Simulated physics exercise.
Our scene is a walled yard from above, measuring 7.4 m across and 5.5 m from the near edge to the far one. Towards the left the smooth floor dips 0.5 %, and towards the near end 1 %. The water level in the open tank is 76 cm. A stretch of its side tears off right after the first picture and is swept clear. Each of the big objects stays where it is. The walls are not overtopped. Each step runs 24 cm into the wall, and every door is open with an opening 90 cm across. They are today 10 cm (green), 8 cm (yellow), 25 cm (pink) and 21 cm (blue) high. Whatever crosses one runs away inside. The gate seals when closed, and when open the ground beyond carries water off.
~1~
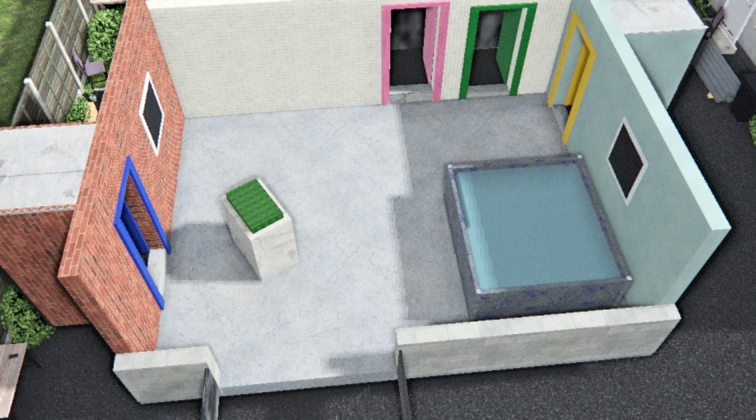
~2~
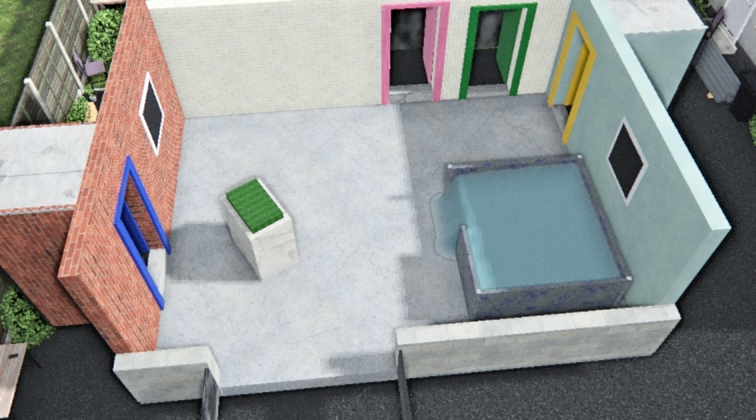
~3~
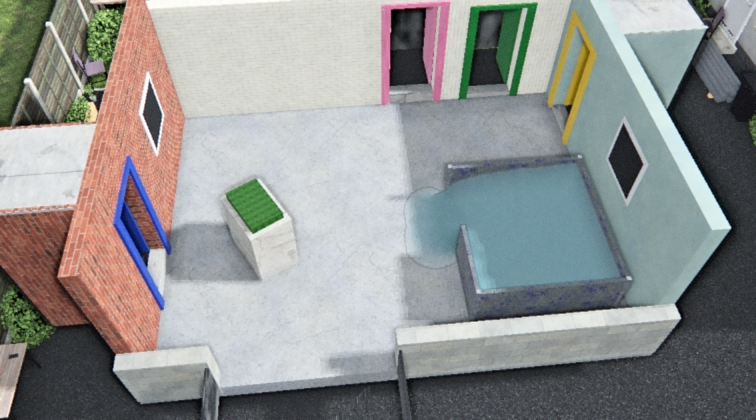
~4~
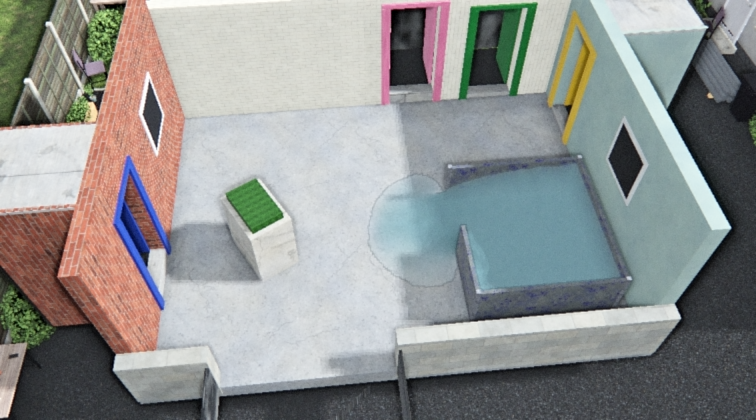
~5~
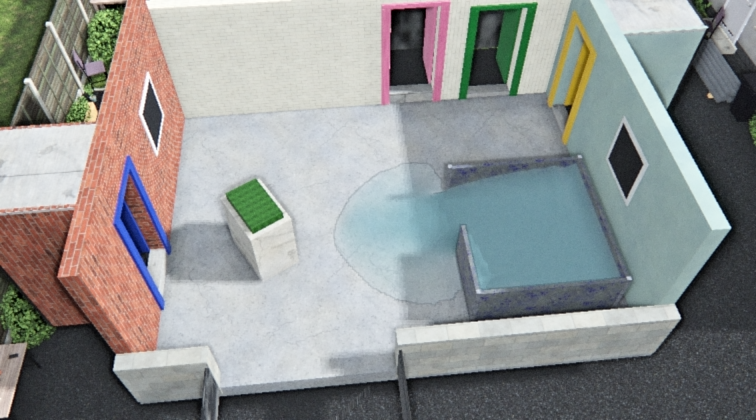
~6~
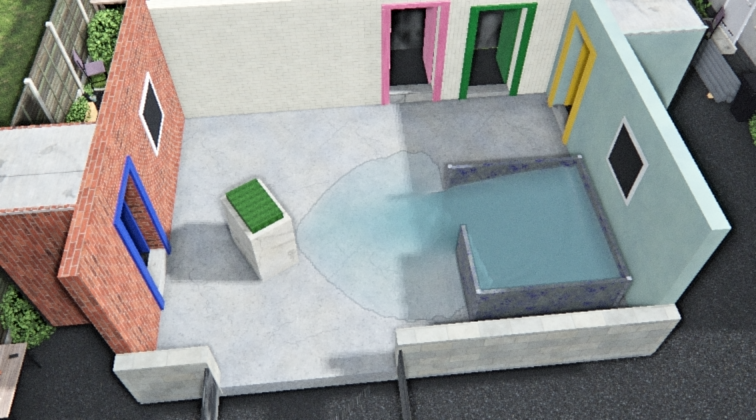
A walled yard with a smooth grey floor is seen from above by a still camera, a large open tank of blue-green water standing at the right. A blue door is set in the red brick wall at left, pink and green ones at the back, yellow at right, with a green-topped pale block mid-floor. The tank's left side opens and water pours out, fanning leftward in a thin sheet up to the block.
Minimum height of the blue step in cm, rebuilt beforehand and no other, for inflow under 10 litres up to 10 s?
18 cm.
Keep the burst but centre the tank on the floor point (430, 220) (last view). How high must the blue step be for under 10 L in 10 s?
It should be around 14.0 cm high.
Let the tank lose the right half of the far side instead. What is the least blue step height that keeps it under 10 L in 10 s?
At least roughly 7.5 centimetres tall.
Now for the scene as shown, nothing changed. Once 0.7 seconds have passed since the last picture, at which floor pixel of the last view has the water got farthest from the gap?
At about (175, 206).
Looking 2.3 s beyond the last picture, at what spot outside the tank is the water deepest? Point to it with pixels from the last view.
(192, 147).
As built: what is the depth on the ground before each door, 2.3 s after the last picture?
Depth (cm): Green 0 / yellow 0 / pink 2 / blue 7.
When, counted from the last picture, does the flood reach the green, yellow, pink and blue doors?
Green = 5.5 s, yellow = 6.5 s, pink = 2.2 s, blue = 1.8 s.
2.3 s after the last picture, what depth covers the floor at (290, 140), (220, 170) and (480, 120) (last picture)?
Depth: About 3, 7, 0 cm.
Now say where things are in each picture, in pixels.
In the first frame, the open tank at (532, 223) is whole and still, 76 cm deep; the blue door at (147, 243) is dry.
In the second frame, water pours out at (455, 218) and has run 0.3 m, to (439, 251); about 10 cm deep outside, 76 cm at the back.
In the third frame, the gap is at (455, 218), the front 0.8 m out at (410, 247); the back of the open tank holds 76 cm.
In the fourth frame, water pours out at (454, 219) and has run 1.4 m, to (375, 247); about 9 cm deep outside, 76 cm at the back.
In the fifth frame, the front is at (339, 242), 2.0 m from the gap at (454, 219); 4.1 m2 of floor is wet, 75 cm left at the back.
In the sixth frame, the gap is at (455, 219), the front 2.6 m out at (304, 245); the back of the open tank holds 68 cm; 2.3 m in a straight line remain to the blue door at (147, 243).
Then, 0.7 s after the last picture water covers 40 % of the floor, deepest (42 cm) near (440, 216); it has not reached the blue door.
Then, 2.3 s after the last picture water covers 60 % of the floor, deepest (46 cm) near (192, 147); 7 cm at the blue door, 0 litres in over its 21 cm step.
Then, 9.3 s after the last picture water covers 95 % of the floor, deepest (18 cm) near (154, 378); 9 cm at the blue door, 2 litres in over its 21 cm step.
At the blue door as built, the water peaked near 23 cm, 4.3 s after the last picture.
With a step of 15.5 cm, 26 litres would have come in within the 10 s; with 21 cm, 2 litres. So under 10 litres takes about 18 cm.
